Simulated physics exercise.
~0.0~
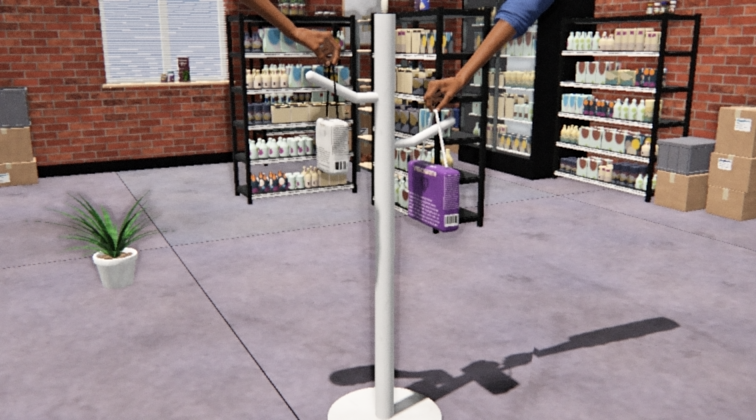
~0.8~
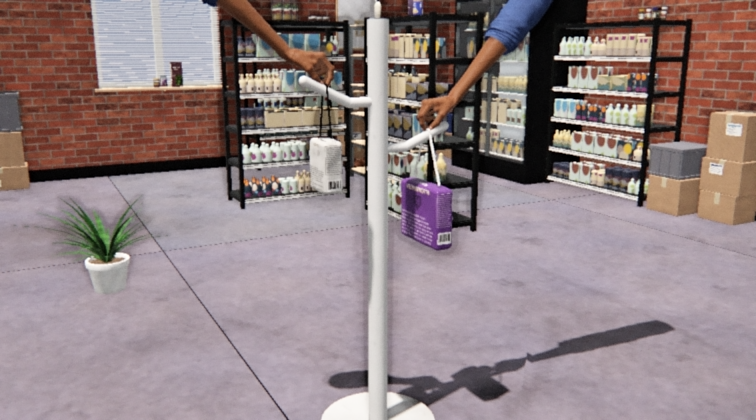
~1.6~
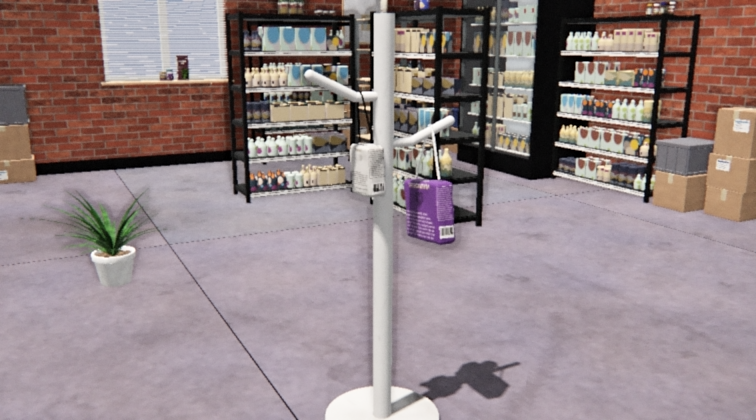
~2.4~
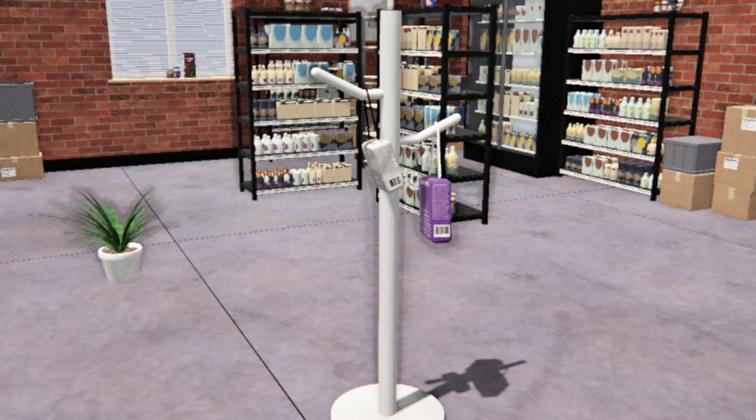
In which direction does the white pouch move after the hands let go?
The white pouch moves to the right, toward the post.
